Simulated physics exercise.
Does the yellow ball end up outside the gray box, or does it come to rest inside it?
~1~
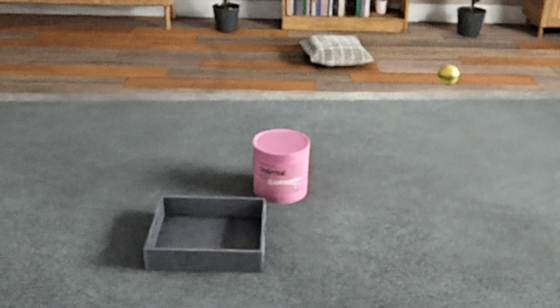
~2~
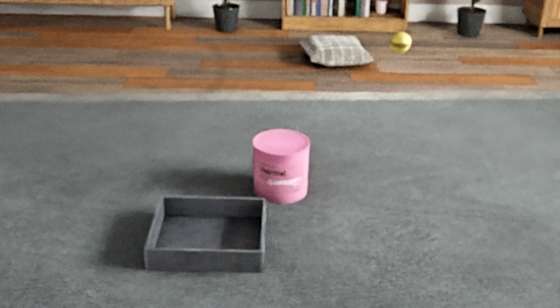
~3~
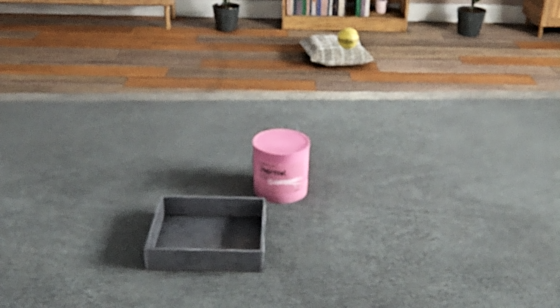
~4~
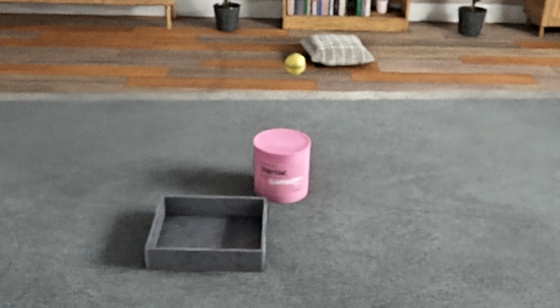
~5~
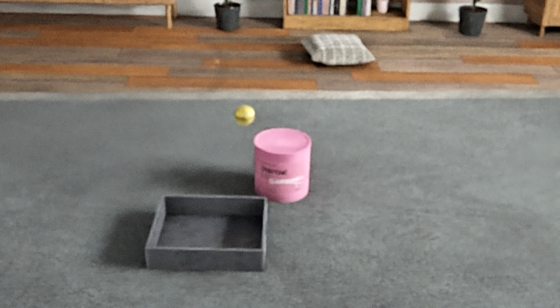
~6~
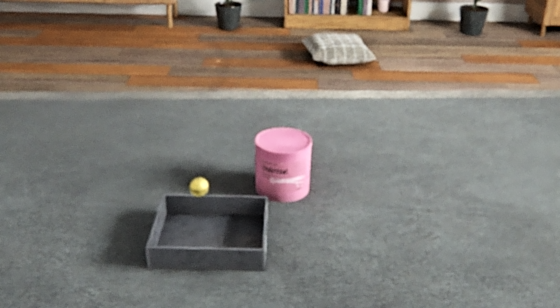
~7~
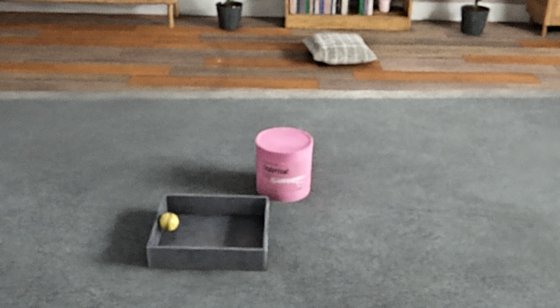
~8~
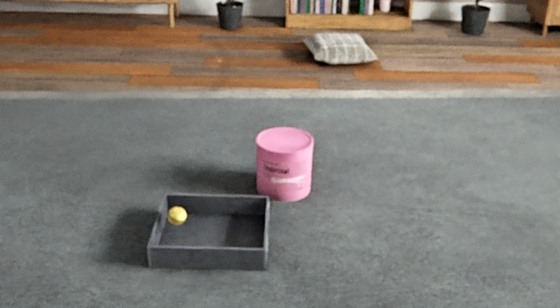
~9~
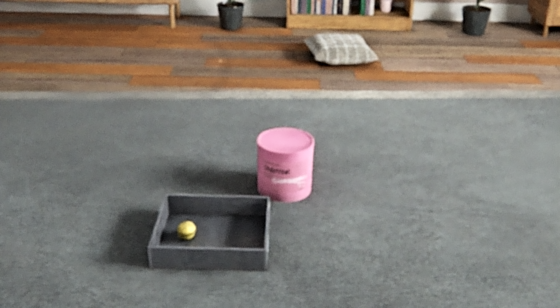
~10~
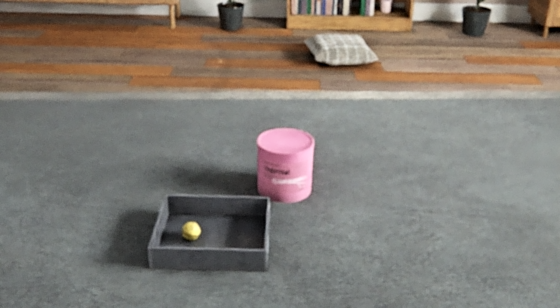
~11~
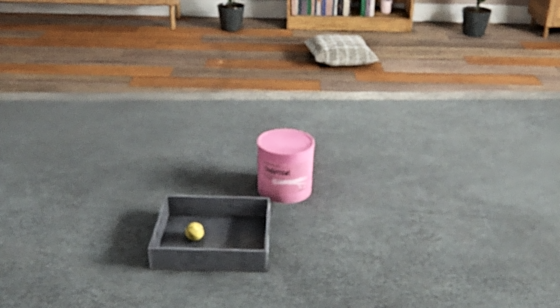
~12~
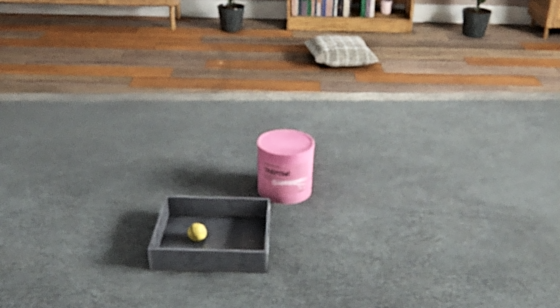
The yellow ball comes to rest inside the gray box. It drops in near the left side, moves a little to the right and stays there.
An open gray box near a pink pail catches a flying yellow ball, which settles inside.
